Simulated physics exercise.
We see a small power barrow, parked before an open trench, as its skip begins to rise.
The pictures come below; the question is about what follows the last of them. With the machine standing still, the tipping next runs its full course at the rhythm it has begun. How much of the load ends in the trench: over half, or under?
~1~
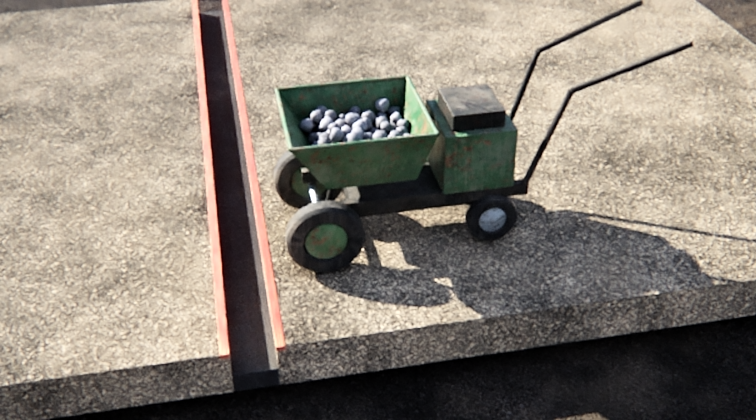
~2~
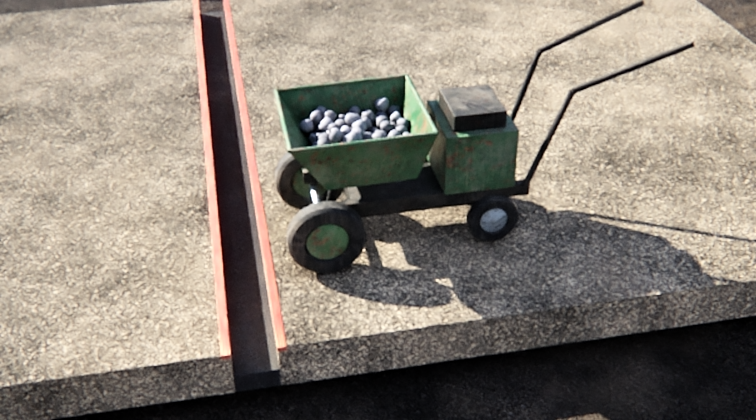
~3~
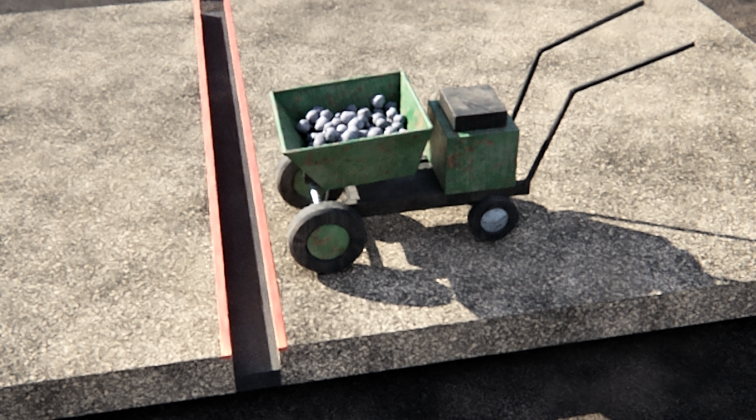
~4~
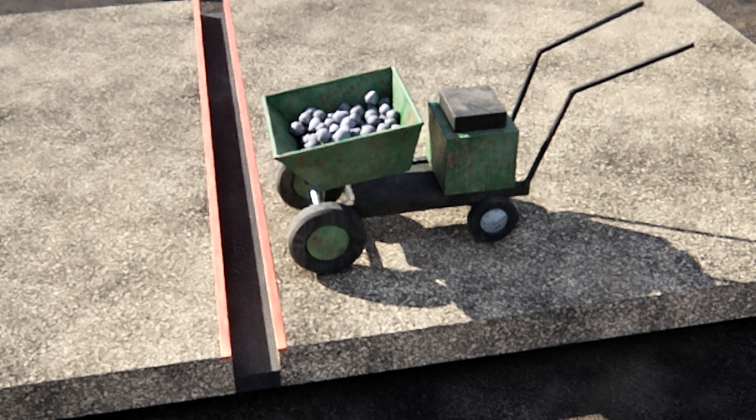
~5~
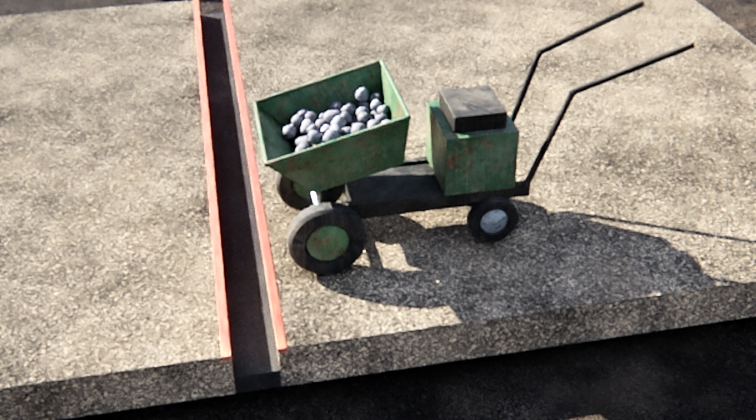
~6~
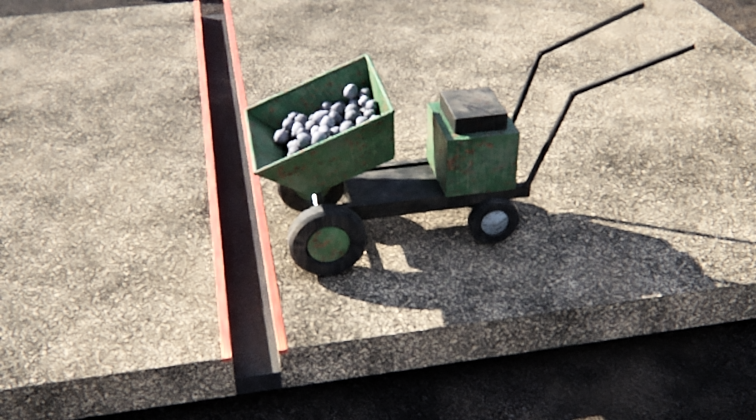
Most of the load does not find the trench.
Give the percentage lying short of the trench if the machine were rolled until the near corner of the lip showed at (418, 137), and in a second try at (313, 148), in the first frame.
First try: Some 60 %; second try: 0 %.
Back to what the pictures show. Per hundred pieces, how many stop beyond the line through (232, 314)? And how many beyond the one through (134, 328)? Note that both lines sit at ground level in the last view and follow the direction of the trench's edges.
Around 80 in a hundred for the first, 10 in a hundred for the second.
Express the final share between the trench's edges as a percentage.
Near 0 %.
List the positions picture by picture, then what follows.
Lip of the skip at (291, 151), level; top of the load at (360, 128), round cobbles; first edge of the trench at (274, 305); far edge at (221, 312), the trench under half as wide as the skip, and about half as deep as wide, in the first frame.
Lip of the skip at (290, 152), tipped barely; top of the load at (358, 133), in the second frame.
Lip of the skip at (286, 154), tipped barely; top of the load at (356, 126), in the third frame.
Lip of the skip at (277, 158), tipped a little; top of the load at (356, 135), in the fourth frame.
Lip of the skip at (267, 165), tipped a little; top of the load at (364, 118), in the fifth frame.
Lip of the skip at (256, 174), tipped clearly; top of the load at (357, 121); first edge of the trench at (276, 308); far edge at (223, 315), in the sixth frame.
Soon, skip tipped steeply; all in the skip.
A while on, skip tipped right over; nearly all in the skip; a small part beyond it.
Towards the end, skip tipped right over; about a third in the skip; about two thirds beyond it.
Finally, skip tipped right over; about a quarter in the skip; a stray few in or heaped over the trench; most beyond it.
